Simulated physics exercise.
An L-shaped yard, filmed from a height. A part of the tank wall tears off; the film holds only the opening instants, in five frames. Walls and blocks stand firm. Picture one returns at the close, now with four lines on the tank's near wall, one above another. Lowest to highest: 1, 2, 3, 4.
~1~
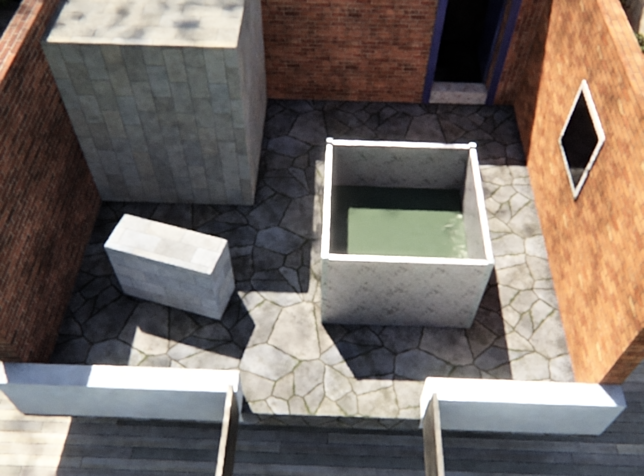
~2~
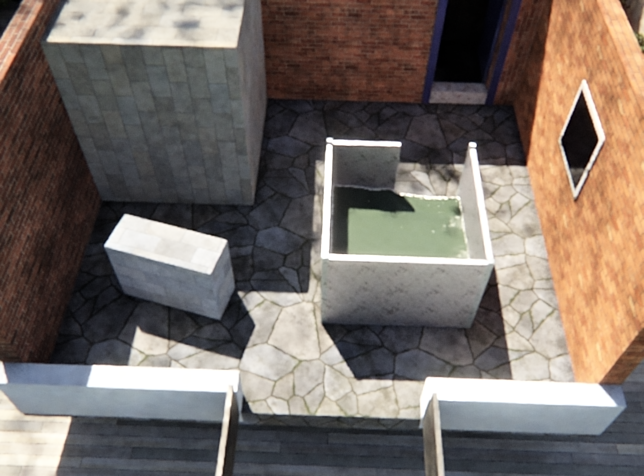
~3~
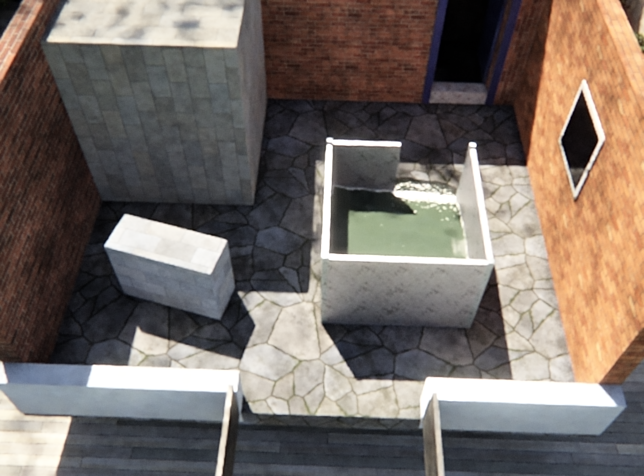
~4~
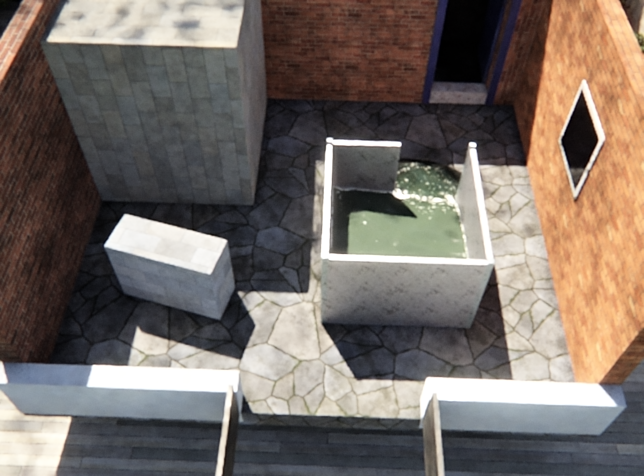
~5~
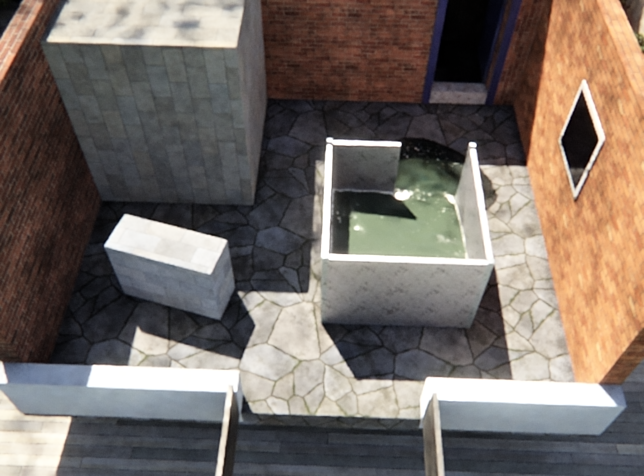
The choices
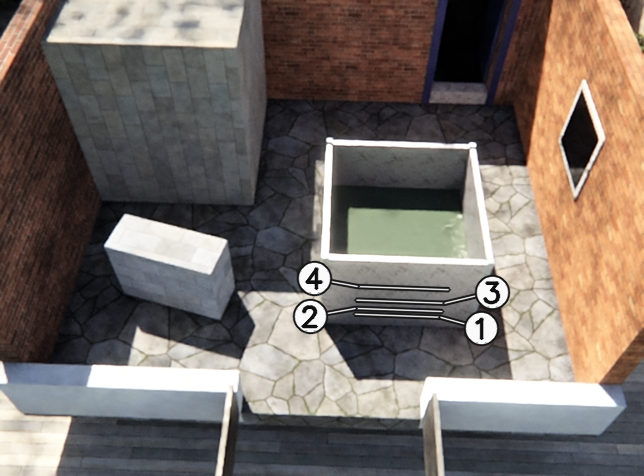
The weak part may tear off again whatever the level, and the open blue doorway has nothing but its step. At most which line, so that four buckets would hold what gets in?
Use mark 3.
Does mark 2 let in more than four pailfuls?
No.
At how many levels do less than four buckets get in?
Three of them.
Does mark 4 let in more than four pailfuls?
Yes, that goes wrong.
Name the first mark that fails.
That is mark 4.
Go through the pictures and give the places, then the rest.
The first picture shows water in the tank at rest, its middle at (397, 237); foot of the blue doorway at (457, 104); open gate at (333, 372).
In the second picture, water covers 1 % of the ground, its front hidden from here.
In the third picture, water covers 3 % of the ground, its front hidden from here.
In the fourth picture, water covers 6 % of the ground, its front hidden from here.
In the fifth picture, water covers 10 % of the ground, its front hidden from here.
In white, 1 at (397, 315); 2 at (398, 309); 3 at (400, 301); 4 at (403, 288); from the bottom up 1, 2, 3, 4.
For mark 1, nothing gets over.
For mark 2, nothing gets over.
For mark 3, a splash gets over, under a bucket.
For mark 4, about 10 bucketfuls get in.
